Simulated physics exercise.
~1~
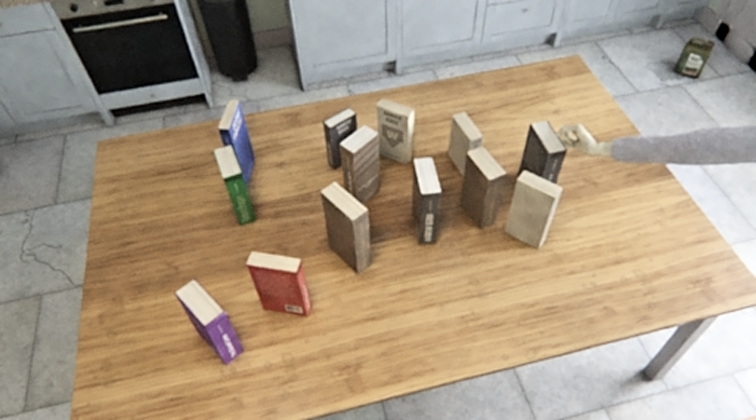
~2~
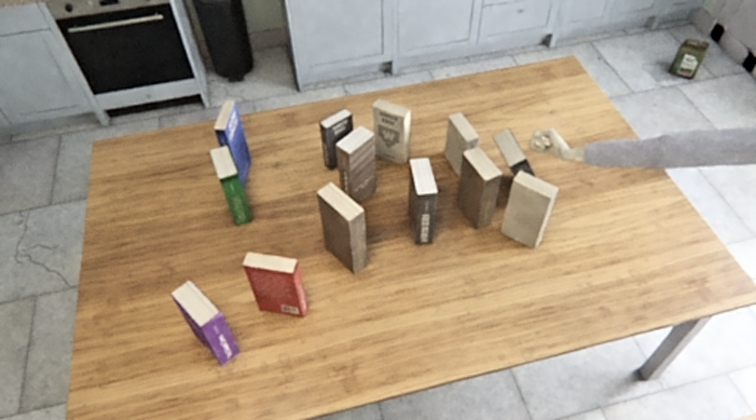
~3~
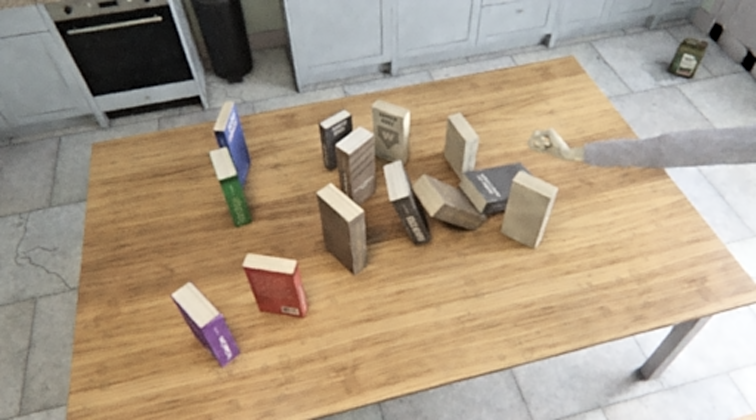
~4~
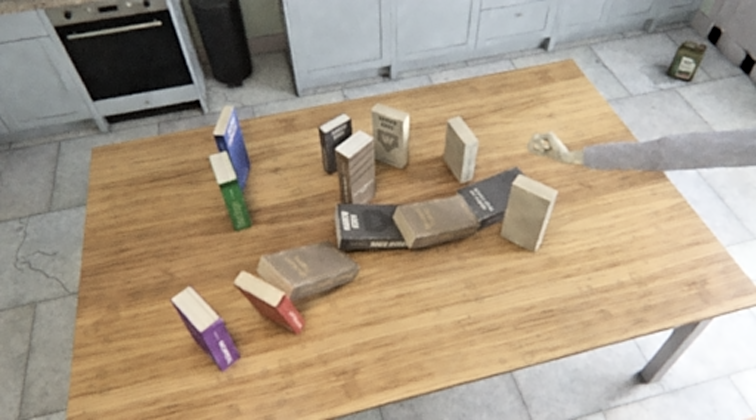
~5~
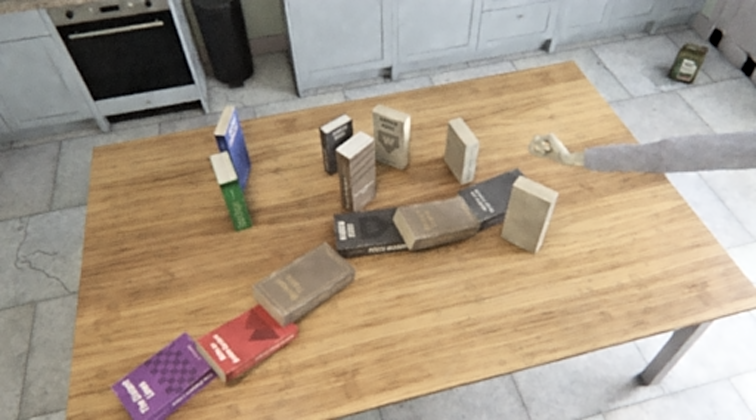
On a wooden table in a kitchen, a hand at the right tips a dark upright book, which topples leftward and sets off a chain through neighbouring books, reaching the red one and finally the purple one. Both end lying flat, while the blue, green and several other books remain standing.
